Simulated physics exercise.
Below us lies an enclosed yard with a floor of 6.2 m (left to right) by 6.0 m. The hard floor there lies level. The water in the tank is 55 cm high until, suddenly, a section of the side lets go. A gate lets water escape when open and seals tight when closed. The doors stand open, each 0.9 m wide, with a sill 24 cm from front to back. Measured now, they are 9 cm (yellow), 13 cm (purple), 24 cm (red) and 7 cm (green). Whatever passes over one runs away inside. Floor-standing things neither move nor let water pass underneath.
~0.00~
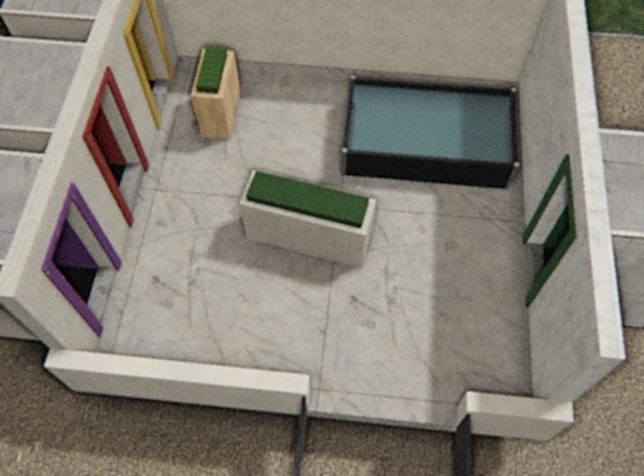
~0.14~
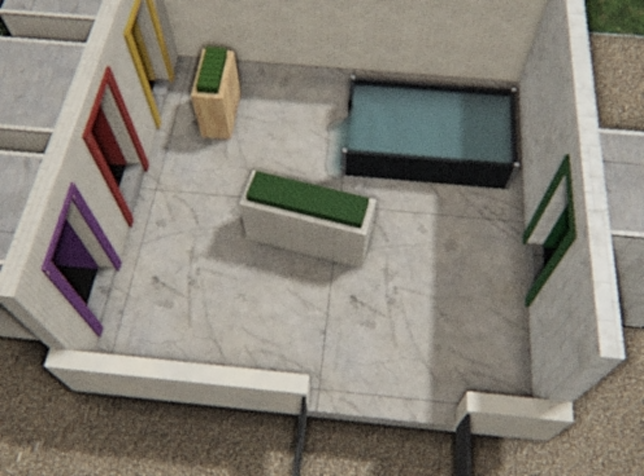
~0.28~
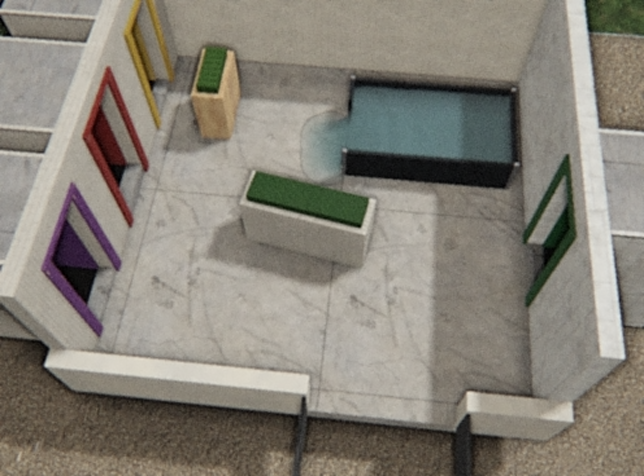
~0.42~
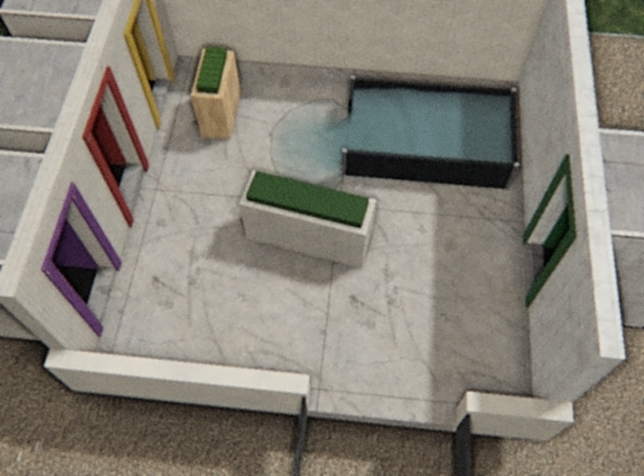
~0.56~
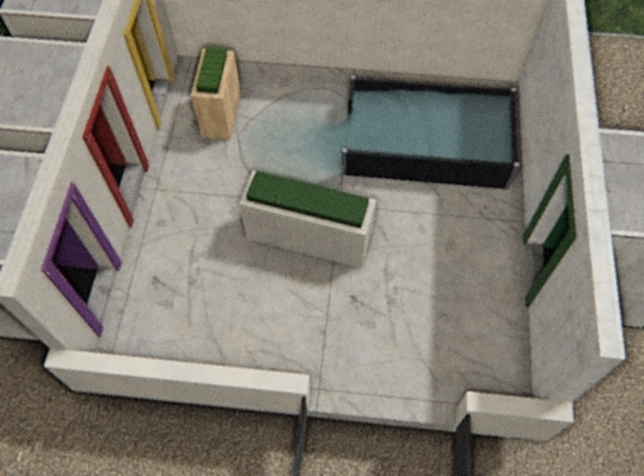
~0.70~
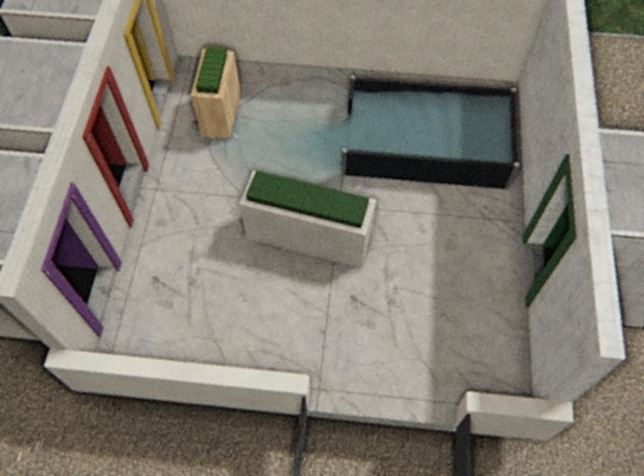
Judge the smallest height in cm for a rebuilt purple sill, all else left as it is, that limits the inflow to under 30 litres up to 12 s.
Roughly 6 cm at the least.
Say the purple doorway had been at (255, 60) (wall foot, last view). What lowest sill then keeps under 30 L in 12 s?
It needs about 16 cm.
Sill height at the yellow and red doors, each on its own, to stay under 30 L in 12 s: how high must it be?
You'd want about 11.0 centimetres at yellow and about 19 centimetres at red.
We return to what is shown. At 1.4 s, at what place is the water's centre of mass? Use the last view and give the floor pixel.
About (381, 146).
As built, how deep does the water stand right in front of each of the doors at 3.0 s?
Centimetres: Yellow = 10, purple = 8, red = 25, green = 0.
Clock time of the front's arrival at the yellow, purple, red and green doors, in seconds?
The yellow door at 1.8 s, the purple door at 2.2 s, the red door at 1.4 s, the green door at 7.5 s.
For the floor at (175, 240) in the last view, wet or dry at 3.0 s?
At that moment it's submerged.
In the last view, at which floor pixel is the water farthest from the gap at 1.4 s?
Close to pixel (141, 188).
After 1.4 s water covers 25 % of the floor, deepest (28 cm) near (335, 150); it has not reached the purple door.
After 3.0 s water covers 45 % of the floor, deepest (26 cm) near (136, 207); 8 cm at the purple door, 0 litres in over its 13 cm sill.
After 12.0 s water covers 100 % of the floor, deepest (10 cm) near (373, 87); 7 cm at the purple door, 0 litres in over its 13 cm sill.
At the purple door as built, the water arrived by 2.2 s and peaked near 10 cm at 8.8 s.
Run again over the same 12 s with other heights there, 40 litres in over 5.5 cm, 16 litres over 7.5 cm. The limit of 30 litres is kept from about 6 cm up.
